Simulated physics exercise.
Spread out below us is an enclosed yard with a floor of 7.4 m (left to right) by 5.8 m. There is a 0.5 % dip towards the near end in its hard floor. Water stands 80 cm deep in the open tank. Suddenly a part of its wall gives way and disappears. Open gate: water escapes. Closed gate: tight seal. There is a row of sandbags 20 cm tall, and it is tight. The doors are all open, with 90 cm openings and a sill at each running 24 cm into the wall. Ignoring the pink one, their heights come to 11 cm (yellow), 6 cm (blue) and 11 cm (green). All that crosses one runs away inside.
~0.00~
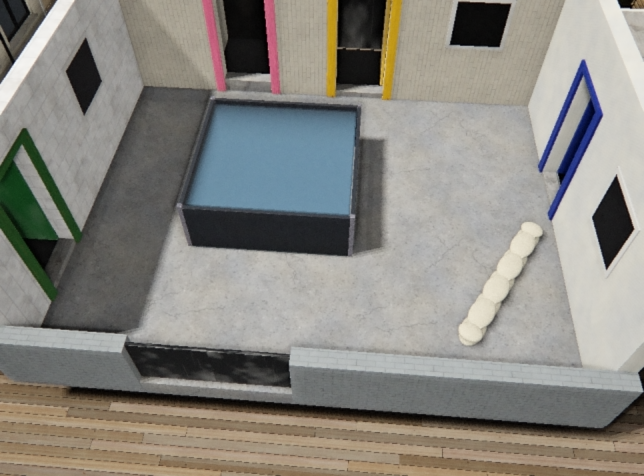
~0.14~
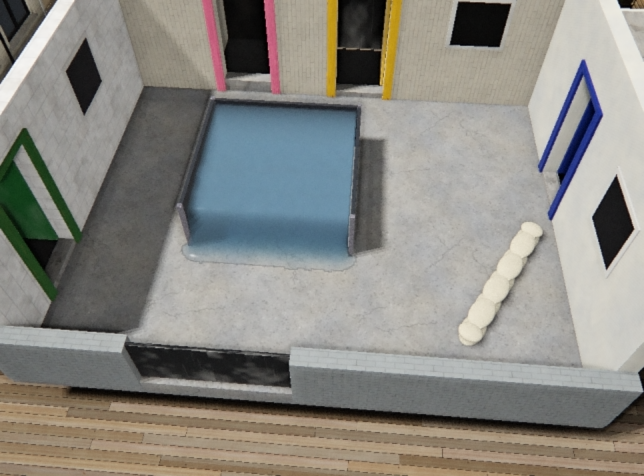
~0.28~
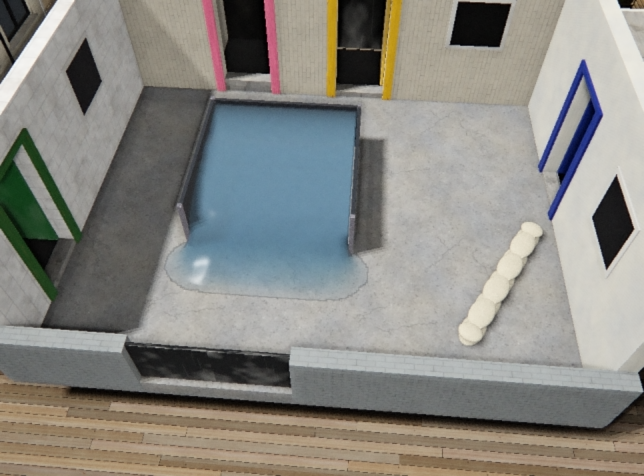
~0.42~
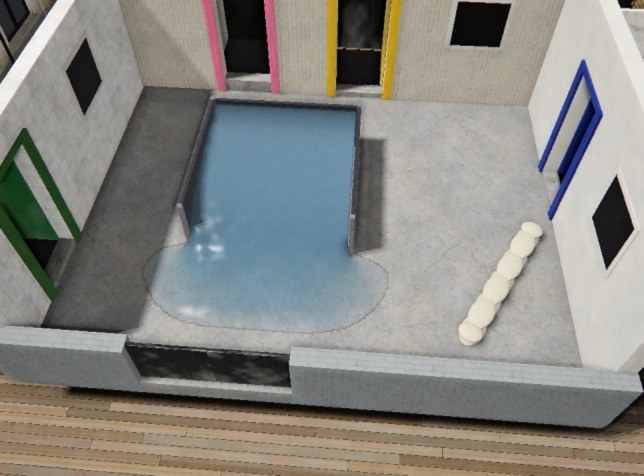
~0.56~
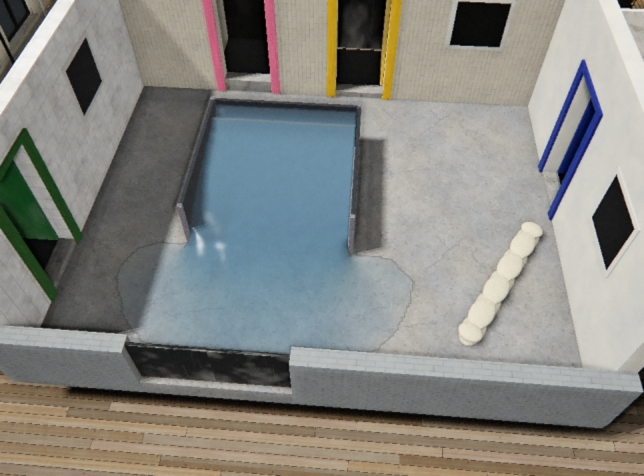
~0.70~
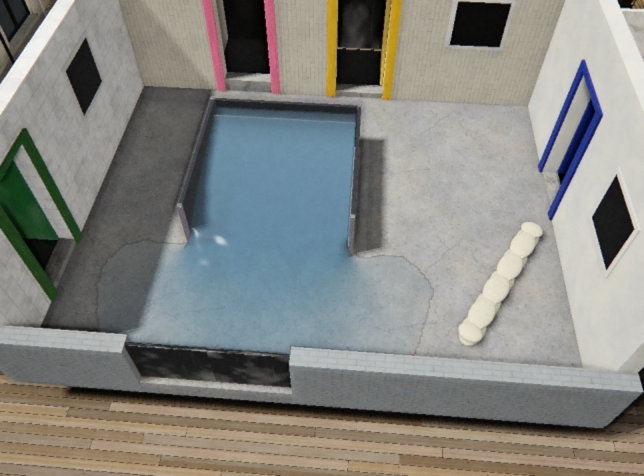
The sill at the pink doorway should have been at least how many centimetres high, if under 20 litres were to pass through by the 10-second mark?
At least some 14.5 cm.
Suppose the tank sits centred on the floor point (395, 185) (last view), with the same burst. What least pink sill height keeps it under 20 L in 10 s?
Then about 9.0 centimetres at the least.
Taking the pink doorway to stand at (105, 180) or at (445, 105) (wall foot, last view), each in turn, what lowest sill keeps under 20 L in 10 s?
You'd want roughly 7.0 cm there first, then roughly 14.5 cm.
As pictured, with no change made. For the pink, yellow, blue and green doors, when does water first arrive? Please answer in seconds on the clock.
Pink: 3.6 s; yellow: 5.0 s; blue: 3.0 s; green: 1.2 s.
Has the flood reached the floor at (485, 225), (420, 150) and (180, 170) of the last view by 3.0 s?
One by one: Drenched, clear, drenched.
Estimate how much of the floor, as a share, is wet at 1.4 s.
Wet share: Around 25 %.
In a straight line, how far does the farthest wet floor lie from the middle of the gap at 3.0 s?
It gets close to 4.8 metres out.
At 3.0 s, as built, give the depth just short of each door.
In cm: Pink 0, yellow 0, blue 1, green 25.
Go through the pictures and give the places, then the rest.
In the first picture, the open tank at (277, 156) is whole and still, 80 cm deep; the pink door at (244, 46) is dry.
In the second picture, water pours out at (269, 238) and has run 0.3 m, to (194, 257); about 6 cm deep outside, 80 cm at the back.
In the third picture, water pours out at (269, 239) and has run 0.8 m, to (207, 288); about 13 cm deep outside, 80 cm at the back.
In the fourth picture, the front is at (220, 322), 1.3 m from the gap at (269, 240); 3.8 m2 of floor is wet, 79 cm left at the back.
In the fifth picture, water pours out at (269, 240) and has run 2.0 m, to a hidden place; about 10 cm deep outside, 71 cm at the back.
In the sixth picture, water pours out at (269, 240) and has run 2.1 m, to a hidden place; about 10 cm deep outside, 67 cm at the back; the pink door at (244, 46), 3.8 m from the gap, is still 3.8 m from the nearest water.
After 1.4 s water covers 25 % of the floor, deepest (58 cm) near (257, 361); it has not reached the pink door.
After 3.0 s water covers 55 % of the floor, deepest (49 cm) near (589, 399); it has not reached the pink door.
After 10.0 s water covers 95 % of the floor, deepest (17 cm) near (253, 137); 11 cm at the pink door, 0 litres in over its 25 cm sill.
At the pink door as built, the water arrived by 3.7 s and peaked near 18 cm at 9.2 s.
With a sill of 12 cm, 42 litres would have come in within the 10 s; with 16.5 cm, 10 litres. So under 20 litres takes about 14.5 cm.
